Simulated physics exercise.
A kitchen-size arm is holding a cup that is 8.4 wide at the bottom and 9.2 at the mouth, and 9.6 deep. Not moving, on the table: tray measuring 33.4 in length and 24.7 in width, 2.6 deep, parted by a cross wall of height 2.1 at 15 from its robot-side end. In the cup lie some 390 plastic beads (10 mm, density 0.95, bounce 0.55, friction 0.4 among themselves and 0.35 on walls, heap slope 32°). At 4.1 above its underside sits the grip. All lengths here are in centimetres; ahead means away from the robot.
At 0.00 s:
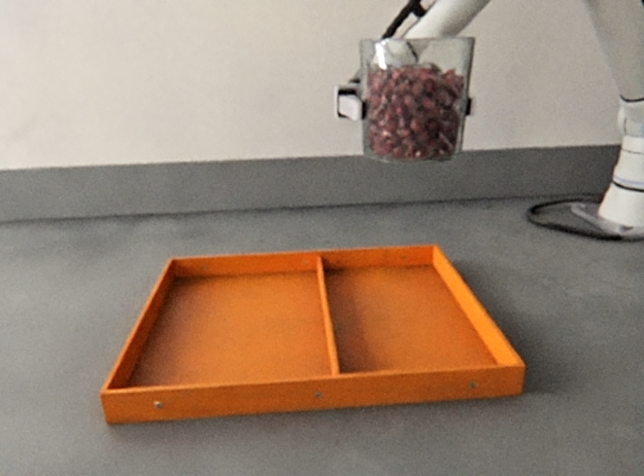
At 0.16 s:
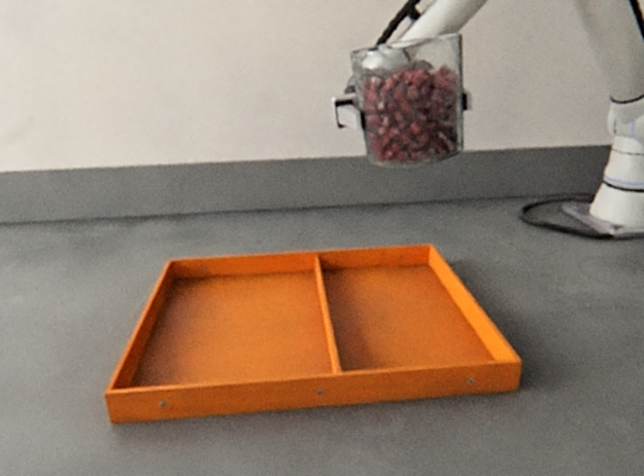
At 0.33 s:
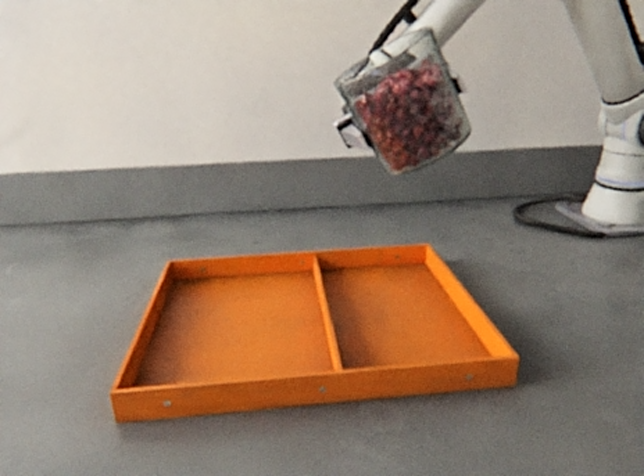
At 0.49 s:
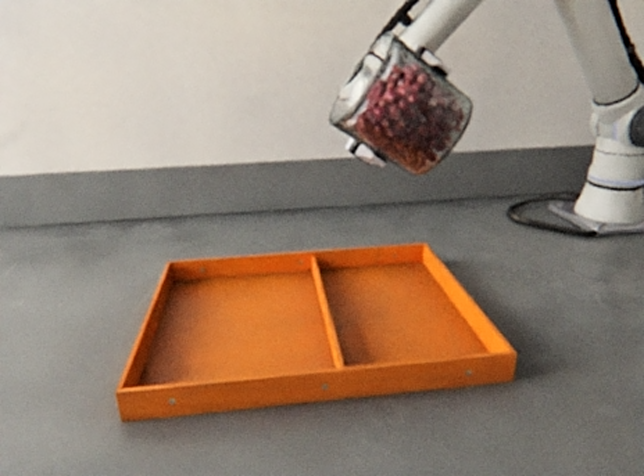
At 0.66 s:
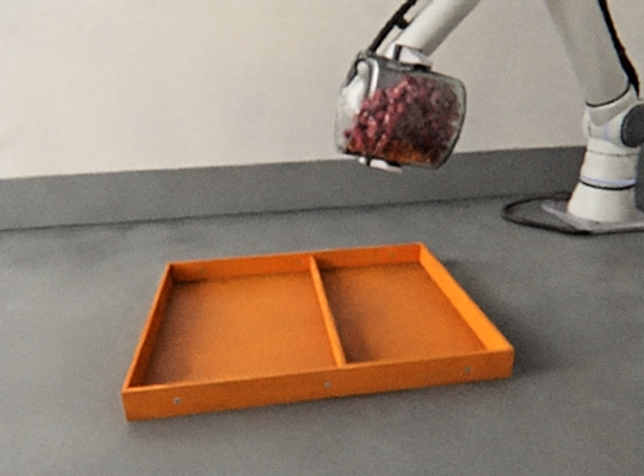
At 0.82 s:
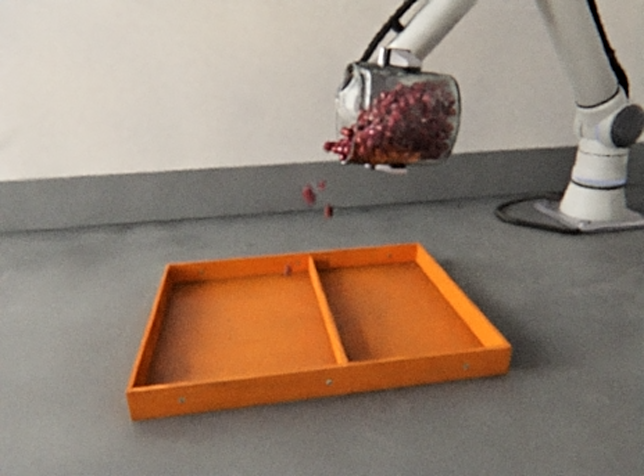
A robot arm held a clear cup of dark red beads above a divided orange tray and steadily tipped it over to the left, until a few beads dropped out toward the tray.
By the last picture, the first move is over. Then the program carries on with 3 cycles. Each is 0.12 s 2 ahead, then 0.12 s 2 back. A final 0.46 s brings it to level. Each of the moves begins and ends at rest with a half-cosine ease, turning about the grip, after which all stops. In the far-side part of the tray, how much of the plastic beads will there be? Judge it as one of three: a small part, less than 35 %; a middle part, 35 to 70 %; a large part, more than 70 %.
A middle part, 35 to 70 %.
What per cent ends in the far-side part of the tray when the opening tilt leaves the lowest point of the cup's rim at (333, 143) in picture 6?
Roughly 15 per cent.
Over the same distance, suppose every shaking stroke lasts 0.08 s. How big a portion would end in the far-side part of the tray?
I'd expect some 65 per cent.
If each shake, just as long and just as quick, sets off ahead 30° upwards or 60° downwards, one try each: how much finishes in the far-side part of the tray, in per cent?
You'd get about 50 per cent with the first setting and about 25 per cent with the second.
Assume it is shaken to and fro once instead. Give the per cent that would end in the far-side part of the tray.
Roughly 25 percent.
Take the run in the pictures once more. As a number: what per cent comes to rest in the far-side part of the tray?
I'd say some 50 per cent of it.
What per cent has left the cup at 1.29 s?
Around 35 percent at that moment.
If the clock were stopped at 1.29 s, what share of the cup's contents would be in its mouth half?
Roughly 55 %.
After 1.29 s, tilted 83° forward, highest piece 22 above the table; 252 in the cup, 91 in the far-side part, 6 in the robot-side part, 44 in flight or on a rim.
After 1.76 s, tilted 43° forward, highest piece 24 above the table; 192 in the far-side part, 175 in the cup, 21 in the robot-side part, 5 in flight or on a rim.
After 2.20 s, level, highest piece 24 above the table; 196 in the far-side part, 174 in the cup, 22 in the robot-side part, 1 on the table or floor.
After 3.25 s, level, highest piece 24 above the table; 196 in the far-side part, 174 in the cup, 22 in the robot-side part, 1 on the table or floor.
In the end, 196 in the far-side part, 174 in the cup, 22 in the robot-side part, 1 on the table or floor. That is 50 % in the far-side part of the tray.
